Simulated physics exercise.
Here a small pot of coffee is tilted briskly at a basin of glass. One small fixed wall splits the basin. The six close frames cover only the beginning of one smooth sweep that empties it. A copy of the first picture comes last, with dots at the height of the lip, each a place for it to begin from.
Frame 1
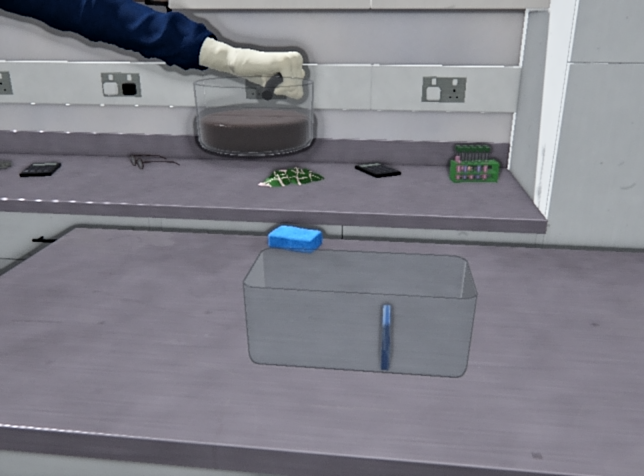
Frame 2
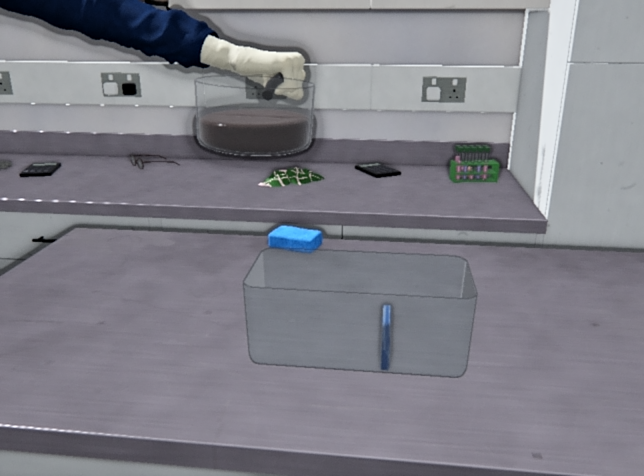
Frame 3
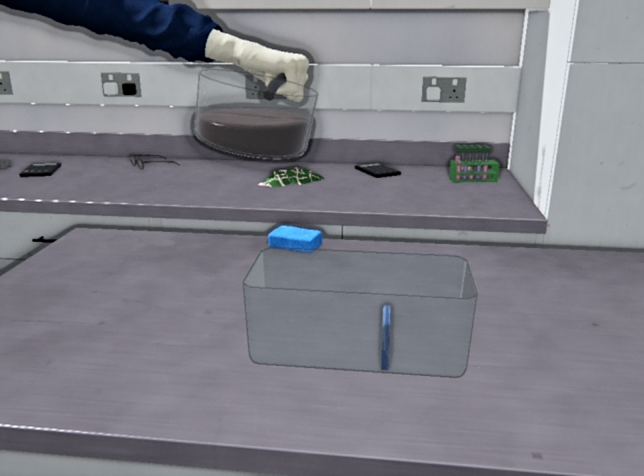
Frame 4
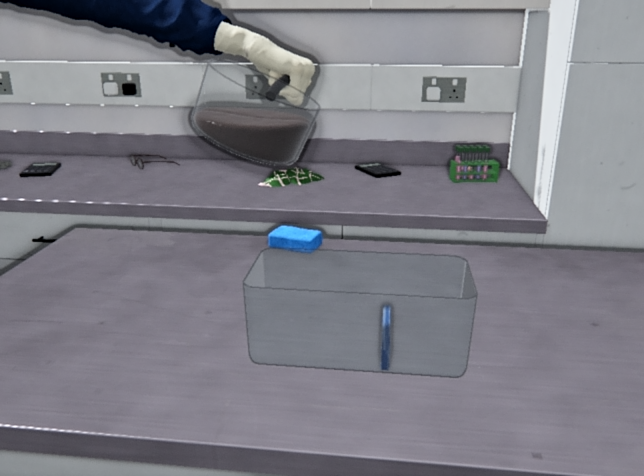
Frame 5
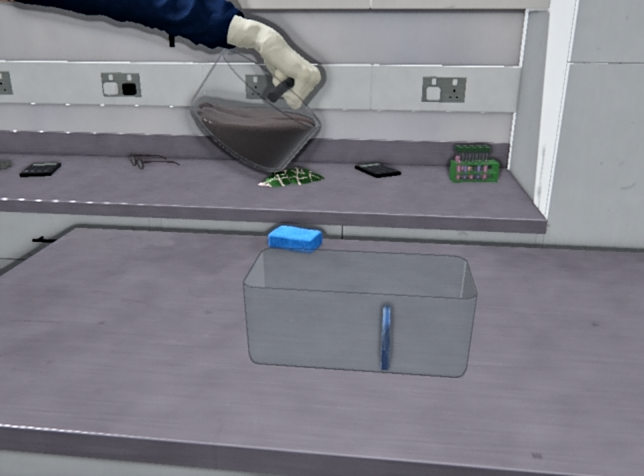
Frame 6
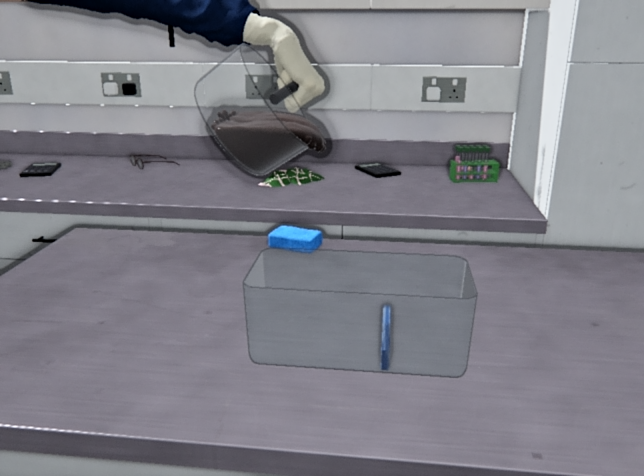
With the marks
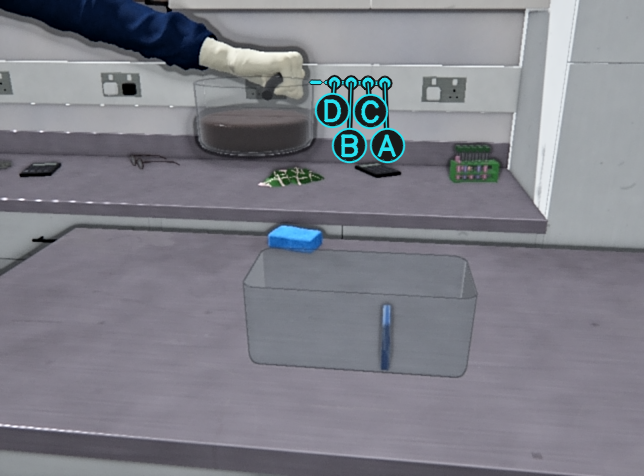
At first, a gloved hand holds a clear container of dark liquid upright above the rear counter, beyond an empty see-through basin with a blue block behind it. The hand then tilts the container to the right, slightly and then steeply, until the liquid just passes over its lip.
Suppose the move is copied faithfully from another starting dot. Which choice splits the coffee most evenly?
Take B.
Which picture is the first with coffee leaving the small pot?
In picture 6.
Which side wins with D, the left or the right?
More ends on the left.
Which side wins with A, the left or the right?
The right side.
On the marked copy, A at (384, 83); B at (351, 82); C at (368, 83); D at (334, 82).
For dot A, about 18 % ends left of the wall and 79 % right of it; 3 % is lost outside.
For dot B, about 52 % ends left of the wall and 46 % right of it.
For dot C, about 22 % ends left of the wall and 77 % right of it.
For dot D, about 76 % ends left of the wall and 21 % right of it; 3 % is lost outside.
